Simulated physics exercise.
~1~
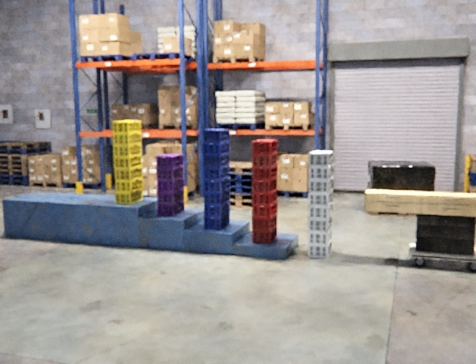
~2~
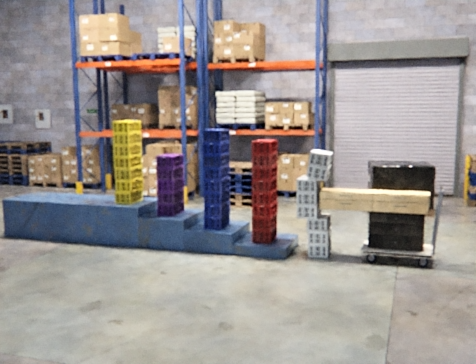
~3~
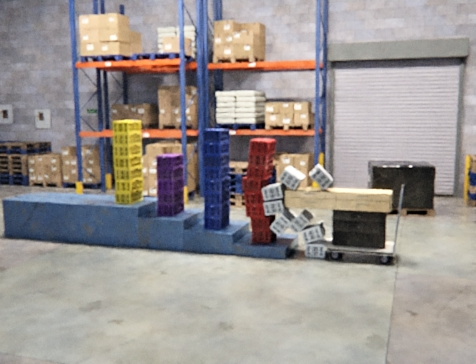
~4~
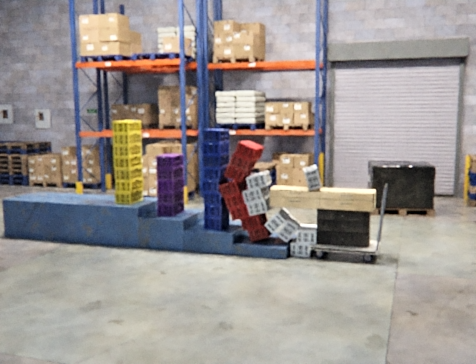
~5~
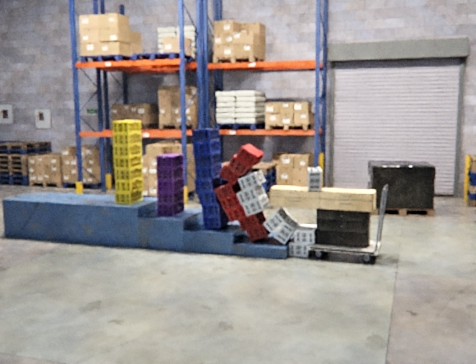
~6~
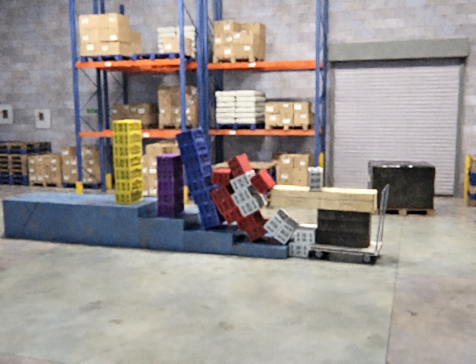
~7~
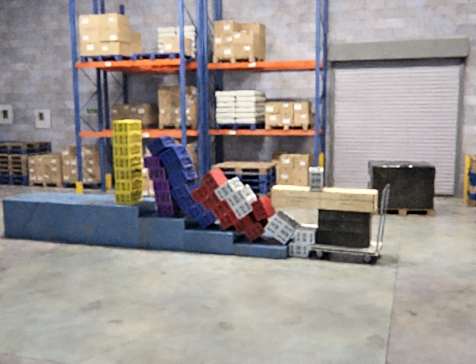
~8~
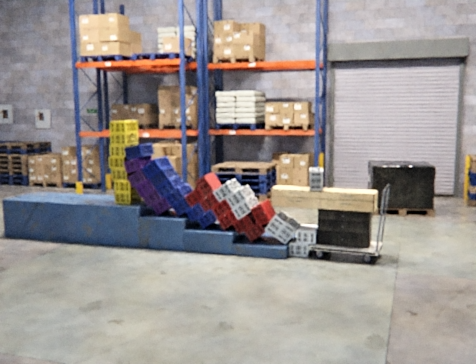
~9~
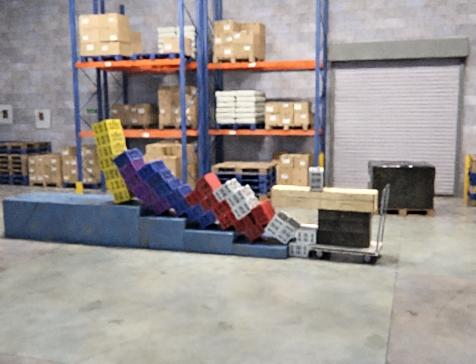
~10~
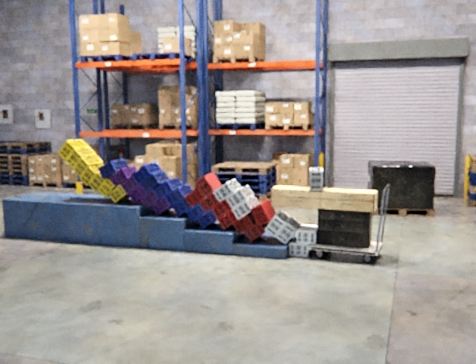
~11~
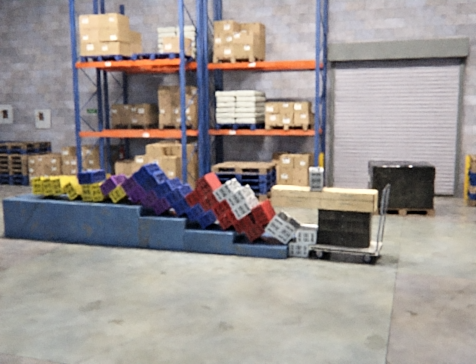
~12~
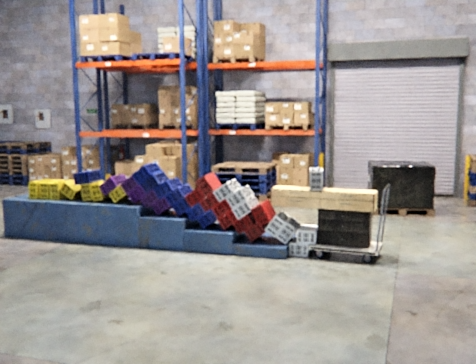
A loaded trolley rolled left across a warehouse floor and knocked over a white crate stack, which toppled the red, blue, purple and yellow stacks up the blue steps in turn, leaving a slanting heap with the yellow crates strewn along the top.
